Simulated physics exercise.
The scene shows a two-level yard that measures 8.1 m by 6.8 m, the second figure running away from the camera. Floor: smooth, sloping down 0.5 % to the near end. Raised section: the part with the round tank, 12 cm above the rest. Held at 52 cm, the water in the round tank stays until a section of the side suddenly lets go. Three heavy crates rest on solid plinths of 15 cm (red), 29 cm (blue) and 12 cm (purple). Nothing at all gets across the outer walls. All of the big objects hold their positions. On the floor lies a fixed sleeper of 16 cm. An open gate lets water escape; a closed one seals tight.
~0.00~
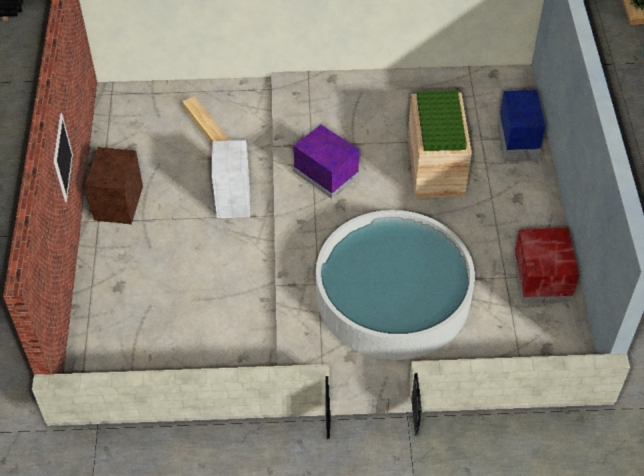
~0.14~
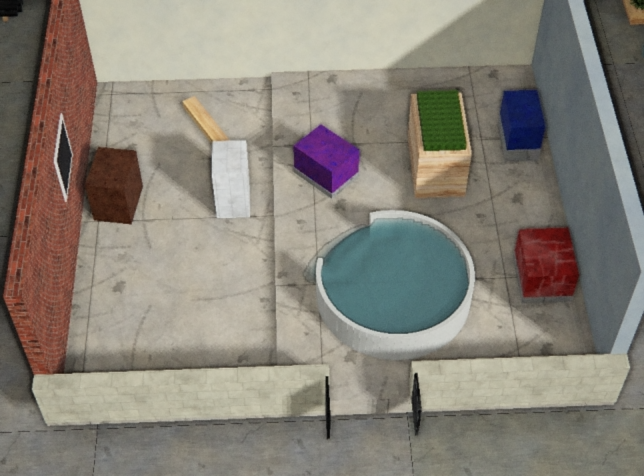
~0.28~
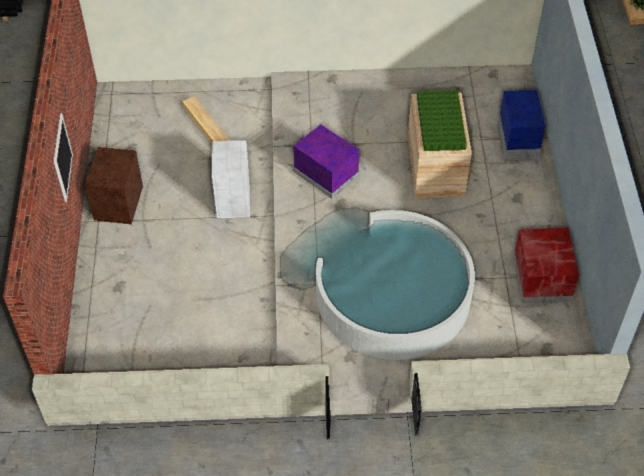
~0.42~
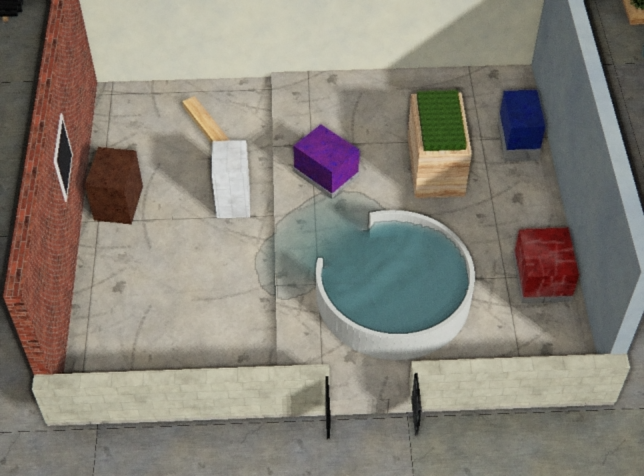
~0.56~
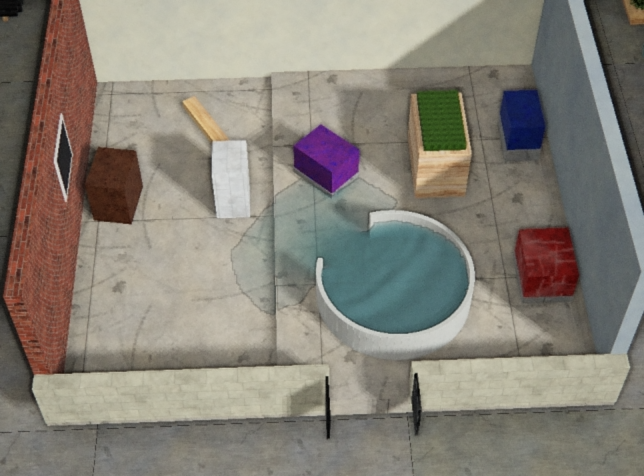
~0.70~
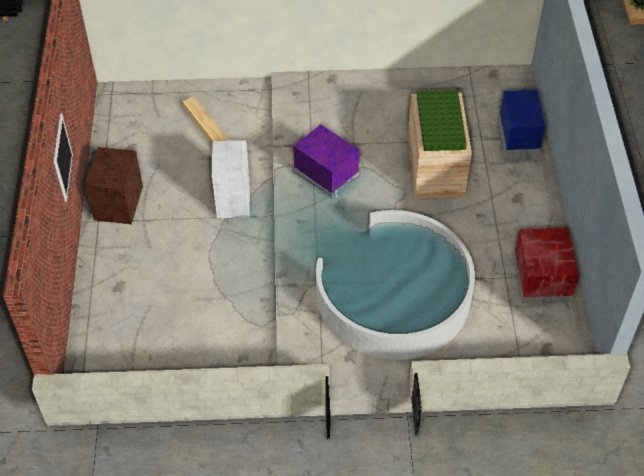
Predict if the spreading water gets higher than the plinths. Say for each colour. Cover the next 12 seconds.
I would say the red crate remains dry, the blue crate remains dry, the purple crate ends up wet.
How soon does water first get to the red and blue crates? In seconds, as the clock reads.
The red one at 5.5 seconds, blue at 8.5 seconds.
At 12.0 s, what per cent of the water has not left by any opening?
Share still there: About 100 %.
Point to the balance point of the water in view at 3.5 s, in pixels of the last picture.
Near (292, 230).
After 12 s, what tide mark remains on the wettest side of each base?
Max (cm) - red: 1; blue: 2; purple: 17.
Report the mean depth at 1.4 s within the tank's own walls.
The average depth is around 37 cm.
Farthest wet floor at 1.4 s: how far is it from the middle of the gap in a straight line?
It's close to 3.6 metres.
After 1.4 s water covers 20 % of the floor and is deepest (26 cm) near (254, 199); red plinth not reached, blue plinth not reached, purple plinth reached.
After 2.2 s water covers 30 % of the floor and is deepest (30 cm) near (254, 199); red plinth not reached, blue plinth not reached, purple plinth reached.
After 3.5 s water covers 45 % of the floor and is deepest (20 cm) near (253, 80); red plinth not reached, blue plinth not reached, purple plinth reached.
After 7.0 s water covers 65 % of the floor and is deepest (14 cm) near (62, 400); red plinth reached, blue plinth not reached, purple plinth reached.
After 12.0 s water covers 60 % of the floor and is deepest (15 cm) near (69, 339); highest at the red plinth 1 cm, highest at the blue plinth 2 cm, highest at the purple plinth 17 cm.
